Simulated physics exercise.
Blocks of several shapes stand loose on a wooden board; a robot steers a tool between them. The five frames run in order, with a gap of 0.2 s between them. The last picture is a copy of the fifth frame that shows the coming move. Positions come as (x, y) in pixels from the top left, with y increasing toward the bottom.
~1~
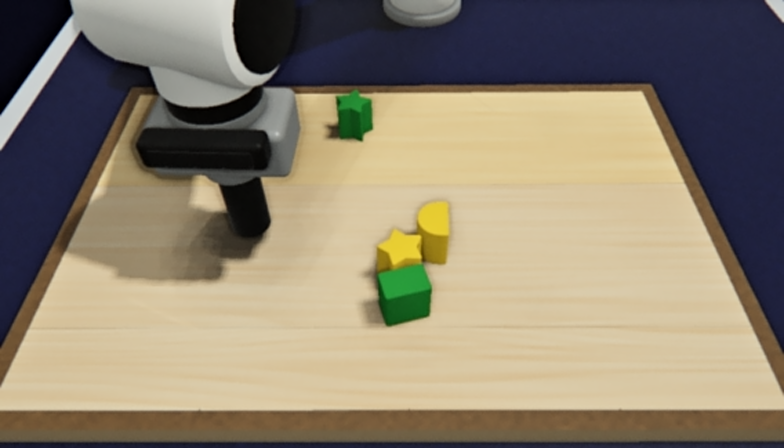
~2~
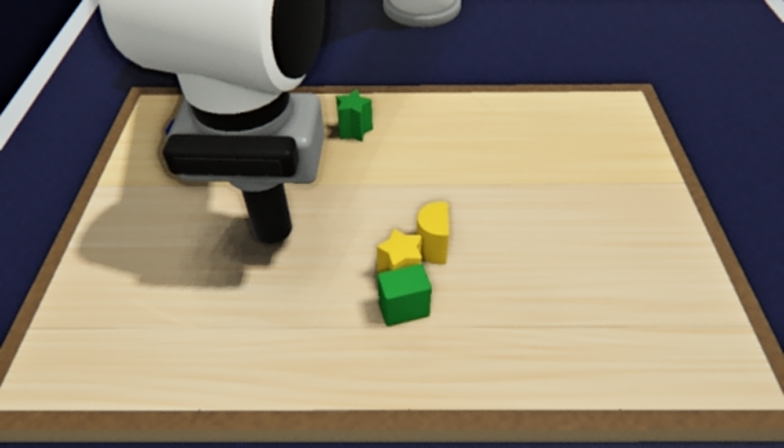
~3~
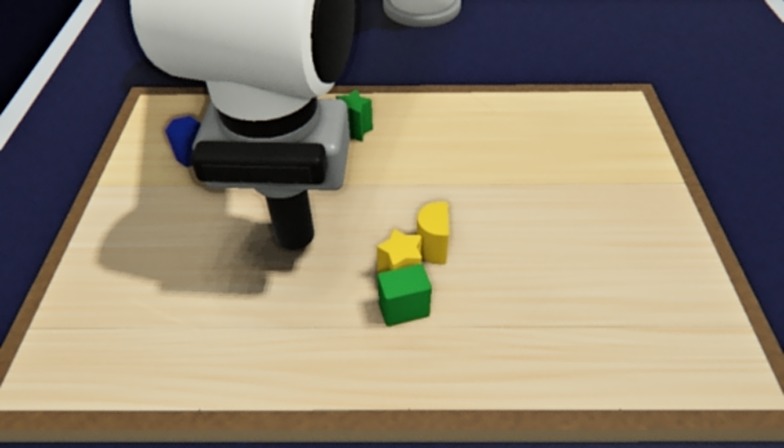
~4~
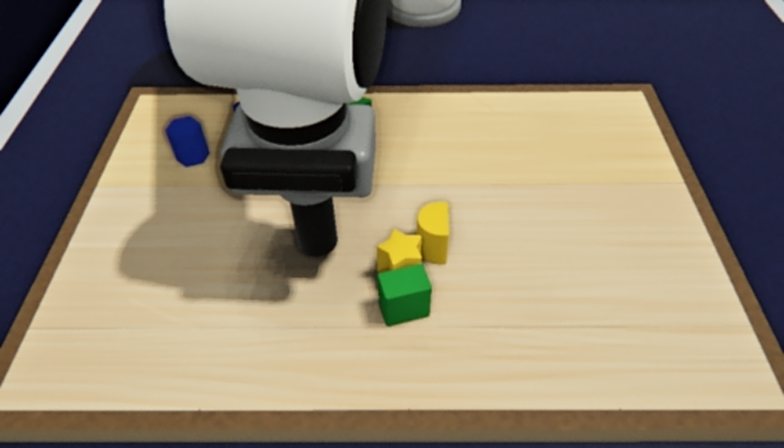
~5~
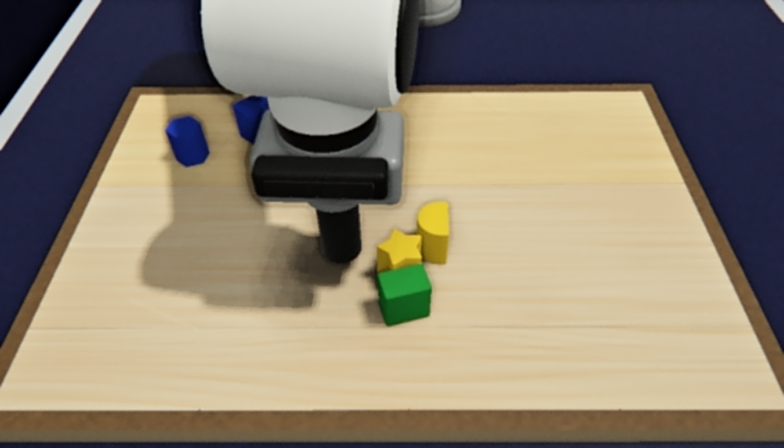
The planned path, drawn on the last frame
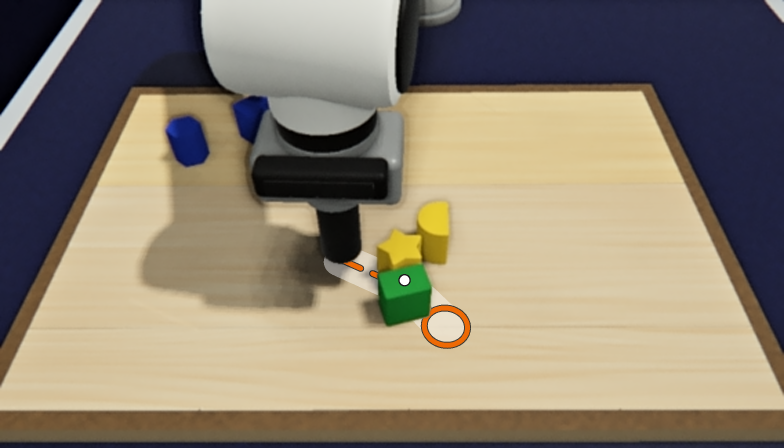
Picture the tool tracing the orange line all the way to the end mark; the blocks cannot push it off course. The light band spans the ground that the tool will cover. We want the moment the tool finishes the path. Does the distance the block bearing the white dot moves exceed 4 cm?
Yes, that is how it ends up.
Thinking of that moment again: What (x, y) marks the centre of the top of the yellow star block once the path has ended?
The centre of its top will be at (462, 260).
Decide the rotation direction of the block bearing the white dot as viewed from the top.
Rotates clockwise.
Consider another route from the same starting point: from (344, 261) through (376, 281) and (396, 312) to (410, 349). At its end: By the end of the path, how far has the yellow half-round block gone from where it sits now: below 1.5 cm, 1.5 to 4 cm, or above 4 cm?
I reckon it covers less than 1.5 cm.
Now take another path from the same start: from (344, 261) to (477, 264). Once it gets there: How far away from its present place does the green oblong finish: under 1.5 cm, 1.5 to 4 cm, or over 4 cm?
Short, under 1.5 cm.
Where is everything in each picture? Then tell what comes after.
Lower end of the tool (252, 224), tops of blocks, yellow star block (401, 246), green oblong (405, 280), yellow half-round block (435, 217), in the first picture.
Tool (273, 230), blocks as before, in the second picture.
Tool (295, 236), blocks as before, in the third picture.
Tool (318, 242), blocks as before, in the fourth picture.
Tool (342, 248), yellow star block (401, 246), green oblong (405, 280), yellow half-round block (435, 217), in the fifth picture.
The drawn path runs from (344, 261) through (380, 277) and (416, 297) to (446, 326); the dot is on the green oblong.
On the path given first. One third of the way, tool (380, 265); yellow star block (421, 249), turned 25° anticlockwise; green oblong (408, 283), turned 15° clockwise.
Two thirds of the way, tool (417, 285); yellow star block (454, 257), turned 55° anticlockwise; green oblong (419, 301), turned 25° clockwise.
At the end, tool (447, 314); yellow star block (462, 260), turned 85° anticlockwise; green oblong (428, 327), turned 55° clockwise; yellow half-round block not moved.
